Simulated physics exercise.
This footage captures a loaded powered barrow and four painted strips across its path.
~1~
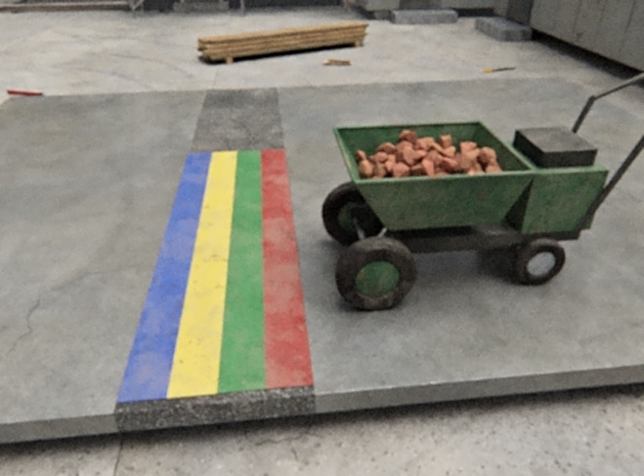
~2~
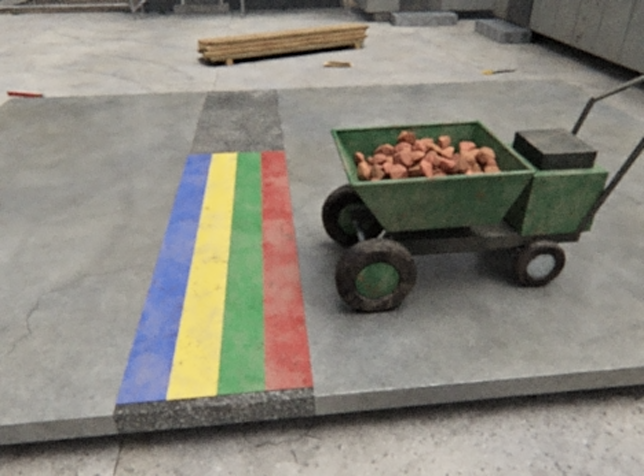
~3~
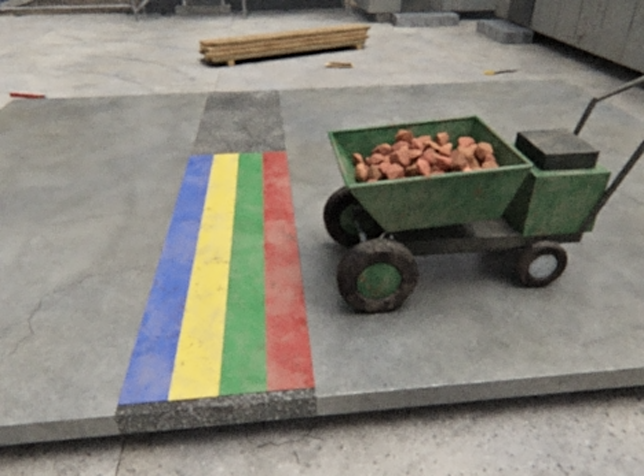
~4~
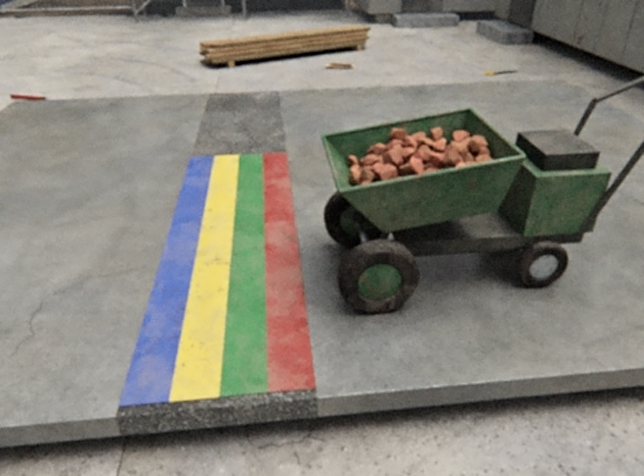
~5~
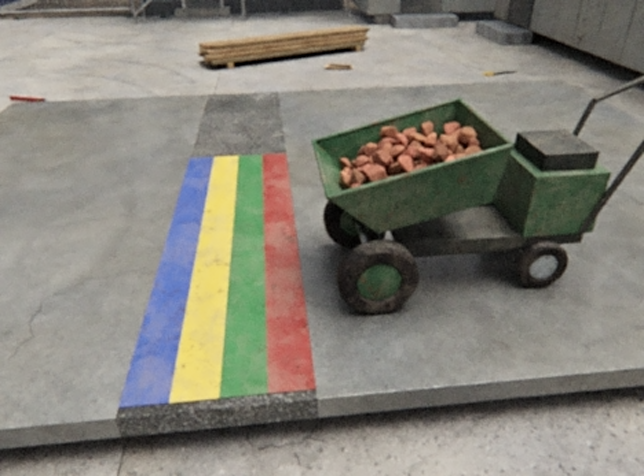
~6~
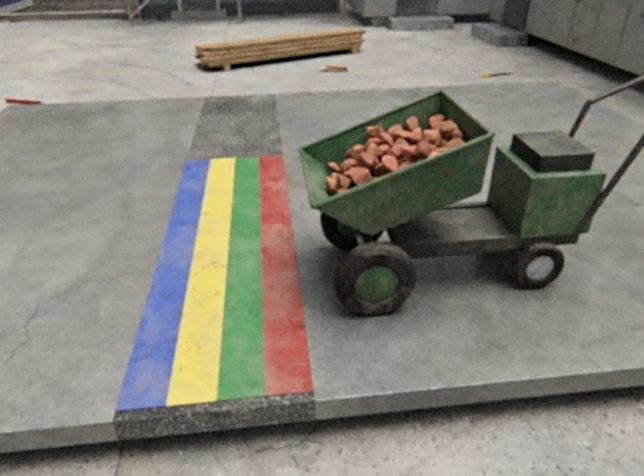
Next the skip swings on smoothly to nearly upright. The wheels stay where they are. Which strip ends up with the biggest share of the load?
The green strip.
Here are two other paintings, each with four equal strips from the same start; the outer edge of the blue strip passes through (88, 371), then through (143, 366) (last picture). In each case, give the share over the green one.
First case 40 per cent, second case 30 per cent.
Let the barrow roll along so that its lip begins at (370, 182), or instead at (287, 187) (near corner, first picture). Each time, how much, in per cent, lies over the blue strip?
About 10 per cent first, about 30 per cent second.
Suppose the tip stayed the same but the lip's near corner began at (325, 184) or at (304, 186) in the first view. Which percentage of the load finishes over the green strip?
About 20 percent at the first place and about 10 percent at the second.
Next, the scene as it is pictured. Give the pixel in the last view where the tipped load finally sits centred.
Once nothing moves, the middle sits near (231, 279).
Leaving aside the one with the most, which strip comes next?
That would be that yellow strip.
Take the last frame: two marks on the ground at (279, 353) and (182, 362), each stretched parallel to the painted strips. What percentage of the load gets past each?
In order: 80 percent, then 10 percent.
Shortly afterwards, skip tipped steeply; the whole lot in the skip.
Next, skip tipped right over; the bulk in the skip; a little over the green strip; only a few over the yellow strip; only a few falling.
Some moments later, skip tipped right over; near a third in the skip; only a few over the red strip; near a third over the green strip; near a quarter over the yellow strip; a little over the blue strip; only a few off the paint.
In the end, skip tipped right over; near a quarter in the skip; a little over the red strip; near a third over the green strip; near a quarter over the yellow strip; a little over the blue strip; only a few off the paint.
